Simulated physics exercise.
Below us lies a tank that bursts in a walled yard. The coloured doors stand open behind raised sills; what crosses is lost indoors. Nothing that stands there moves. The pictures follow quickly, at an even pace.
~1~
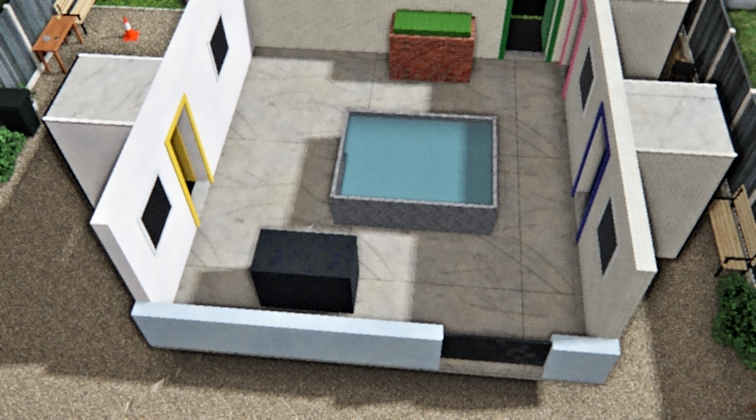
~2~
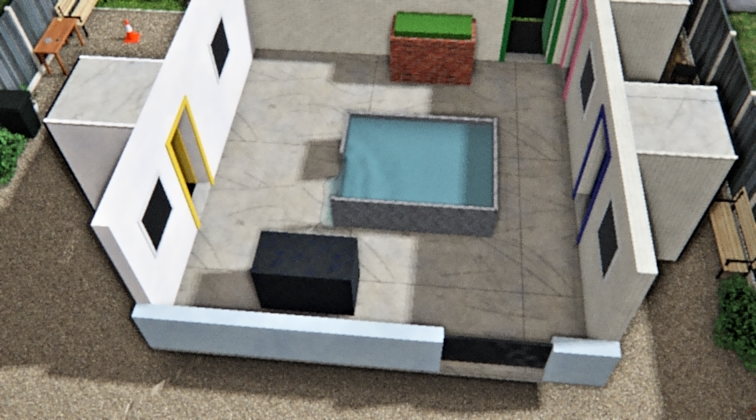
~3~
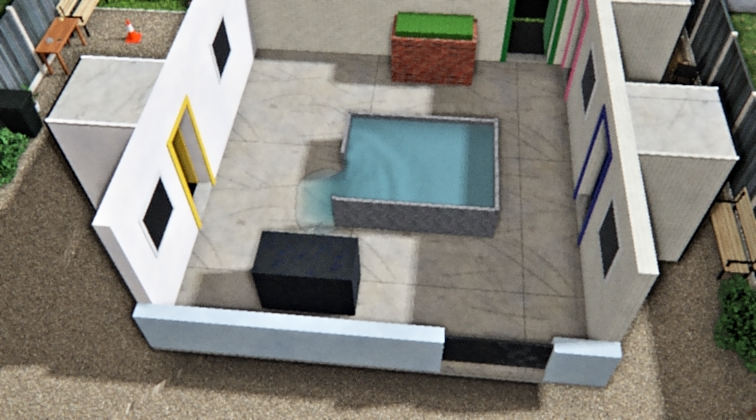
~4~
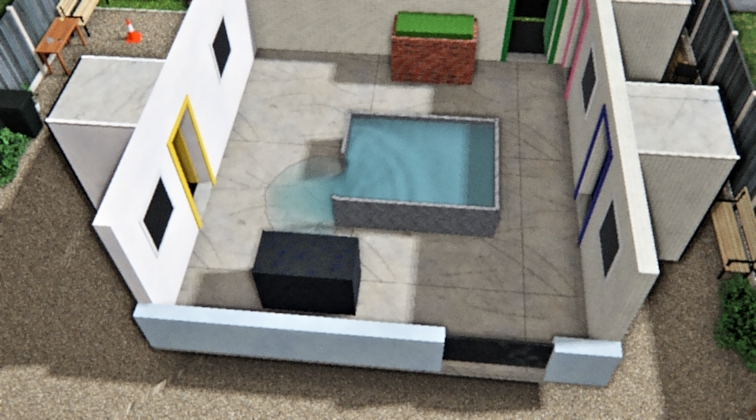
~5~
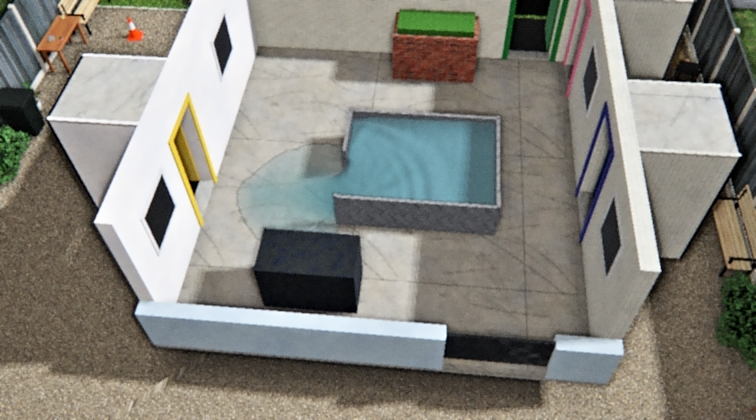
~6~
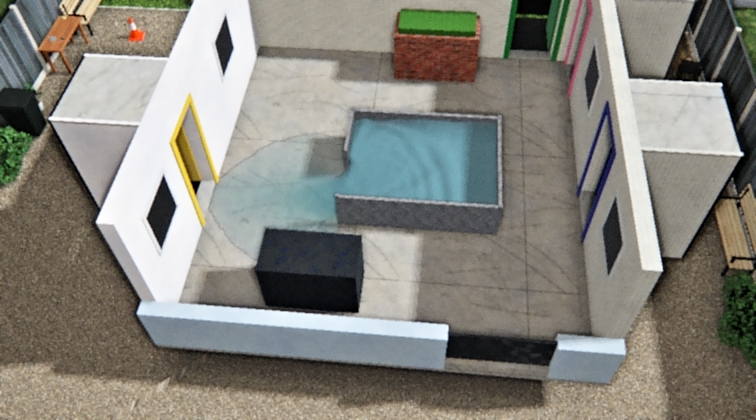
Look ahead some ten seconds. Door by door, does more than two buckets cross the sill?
In the end: The green door stays under that; the pink door stays under that; the yellow door takes more than that; the blue door stays under that.
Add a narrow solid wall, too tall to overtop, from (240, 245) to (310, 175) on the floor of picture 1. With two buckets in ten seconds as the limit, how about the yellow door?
My reading: Yellow lets less in.
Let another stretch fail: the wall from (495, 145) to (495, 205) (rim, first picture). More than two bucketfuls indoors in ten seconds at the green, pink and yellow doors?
My reading: The green door is over; the pink door floods; the yellow door lets less in.
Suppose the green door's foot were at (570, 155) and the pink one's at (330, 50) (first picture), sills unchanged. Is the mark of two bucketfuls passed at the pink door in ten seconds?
Then: The pink door is over.
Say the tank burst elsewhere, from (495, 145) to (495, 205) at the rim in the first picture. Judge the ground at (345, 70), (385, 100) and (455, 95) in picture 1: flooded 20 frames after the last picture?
One after the other: Clear, no water, under water.
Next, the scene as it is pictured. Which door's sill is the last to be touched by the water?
The door marked pink.
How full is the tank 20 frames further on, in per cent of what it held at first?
Roughly 52 per cent.
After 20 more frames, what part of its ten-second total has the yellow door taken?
About 70 per cent.
A moment on, water covers 20 % of the floor; the green door not reached, the pink door not reached, the yellow door over two buckets in, the blue door not reached.
Next, water covers 25 % of the floor; the green door not reached, the pink door not reached, the yellow door far over two buckets in, the blue door not reached.
Then, water covers 40 % of the floor; the green door not reached, the pink door not reached, the yellow door far over two buckets in, the blue door not reached.
Later, water covers 65 % of the floor; the green door wet at the sill, nothing in, the pink door not reached, the yellow door far over two buckets in, the blue door wet at the sill, nothing in.
In the end, water covers 95 % of the floor; the green door wet at the sill, nothing in, the pink door wet at the sill, nothing in, the yellow door far over two buckets in, the blue door wet at the sill, nothing in.
